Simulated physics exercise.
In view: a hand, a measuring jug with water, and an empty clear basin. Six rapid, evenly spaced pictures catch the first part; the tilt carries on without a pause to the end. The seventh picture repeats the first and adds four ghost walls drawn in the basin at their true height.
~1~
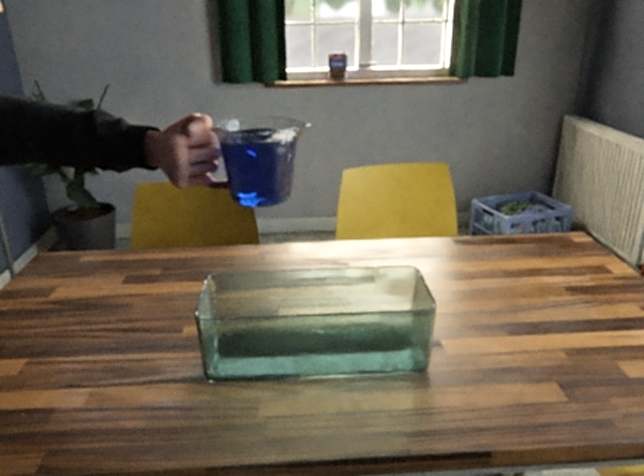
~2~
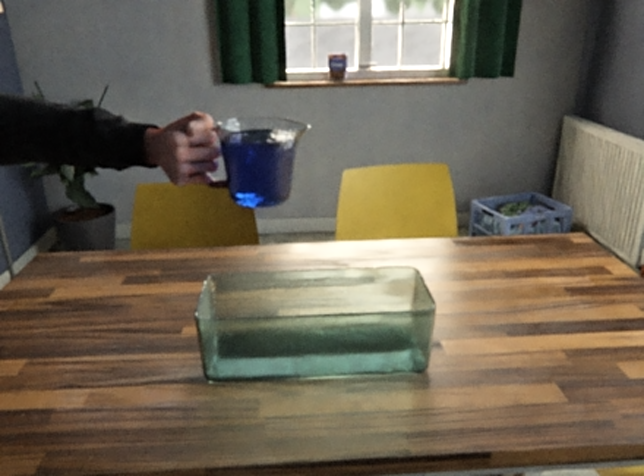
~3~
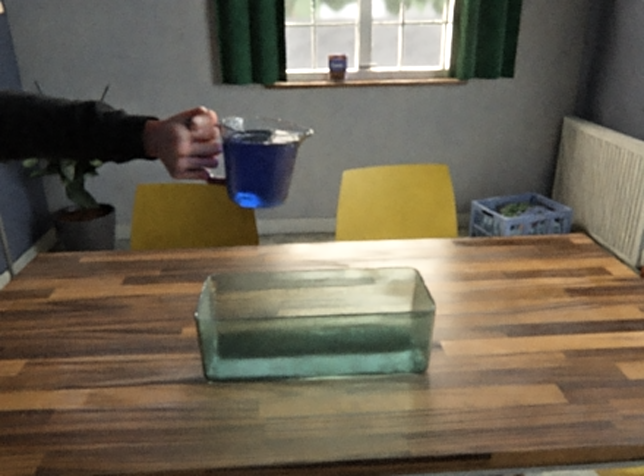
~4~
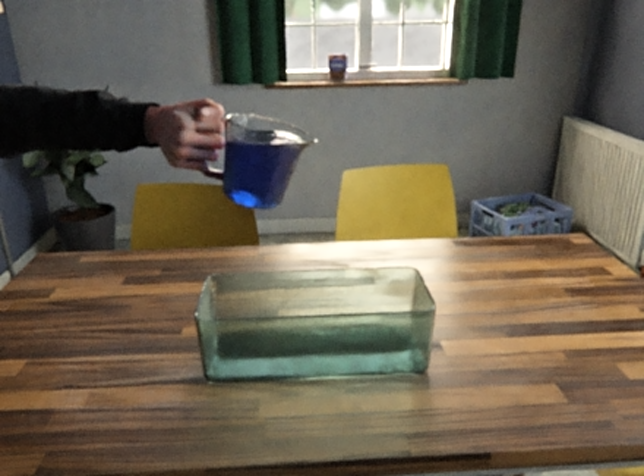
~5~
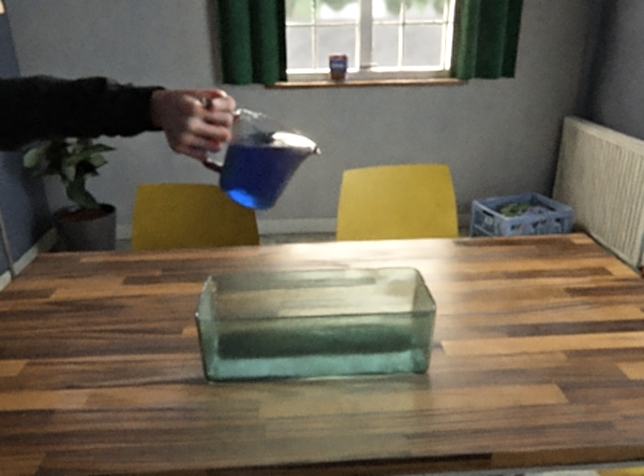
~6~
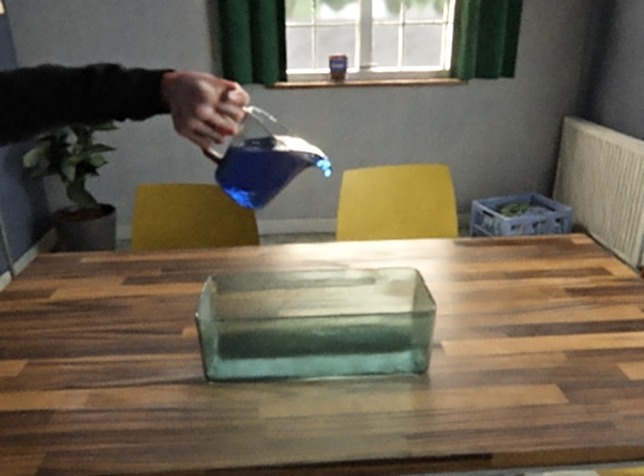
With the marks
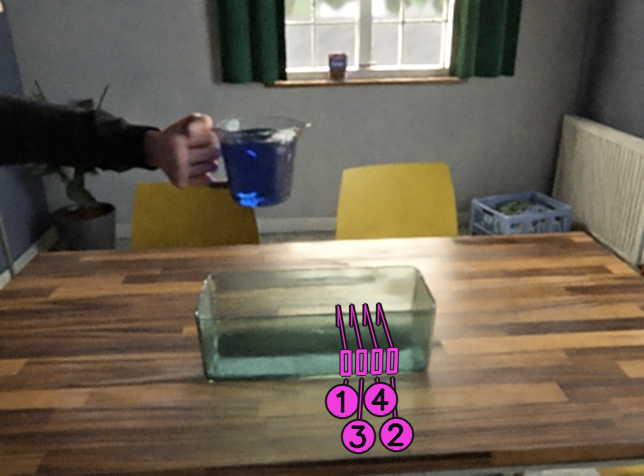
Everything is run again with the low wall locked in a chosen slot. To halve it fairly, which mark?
The answer is slot 3.
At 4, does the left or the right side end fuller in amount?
The left one.
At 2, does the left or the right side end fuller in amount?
More ends on the left.
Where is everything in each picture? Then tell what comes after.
Upright, lip at (308, 125); basin from (205, 378) to (429, 367); nothing has left yet, in the first picture.
Upright, lip at (309, 127); nothing has left yet, in the second picture.
Tipped about 7°, lip at (312, 133); nothing has left yet, in the third picture.
Tipped about 15°, lip at (315, 140); nothing has left yet, in the fourth picture.
Tipped about 26°, lip at (319, 151); nothing has left yet, in the fifth picture.
Tipped about 39°, lip at (320, 165); water is over the lip, down to (328, 171), in the sixth picture.
In magenta, 1 at (346, 380); 2 at (392, 377); 3 at (361, 379); 4 at (377, 378).
Choosing 1, about 21 % ends left of the wall and 77 % right of it.
Choosing 2, about 88 % ends left of the wall and 6 % right of it; 7 % is lost outside.
Choosing 3, about 48 % ends left of the wall and 49 % right of it; 3 % is lost outside.
Choosing 4, about 76 % ends left of the wall and 19 % right of it; 5 % is lost outside.
